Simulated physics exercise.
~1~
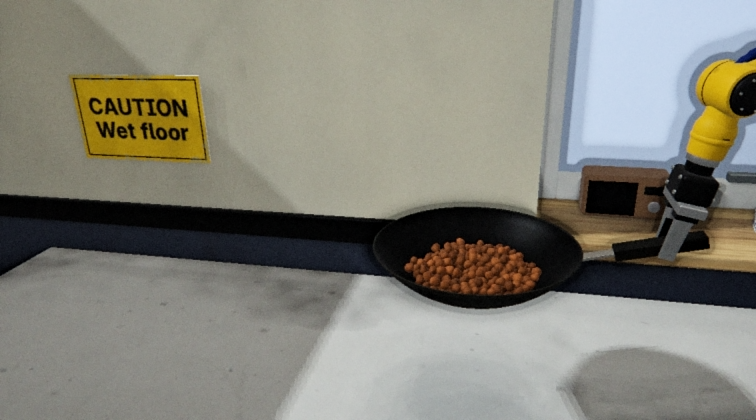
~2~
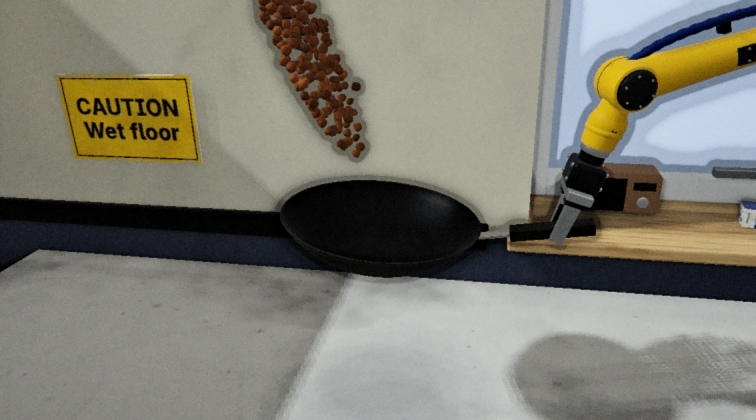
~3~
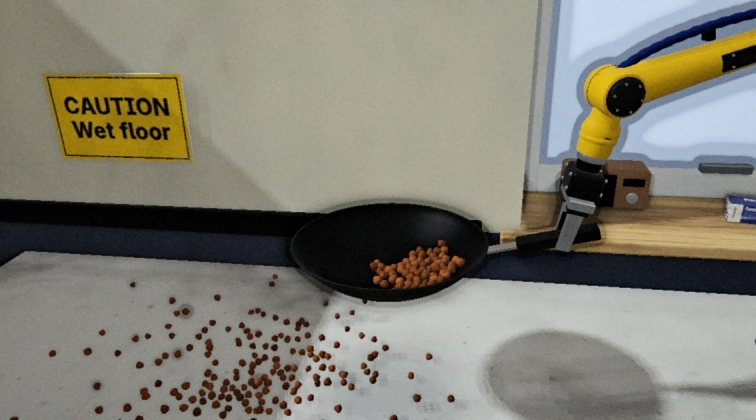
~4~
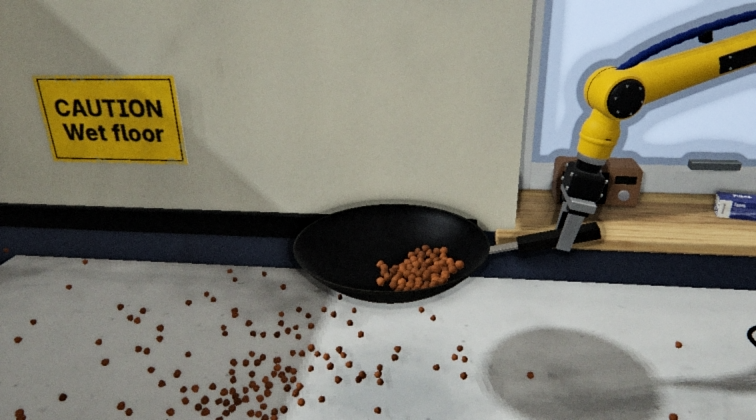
Yellow robot arm tossing hazelnuts from a black wok, catching some while most scatter across the pale surface in front.
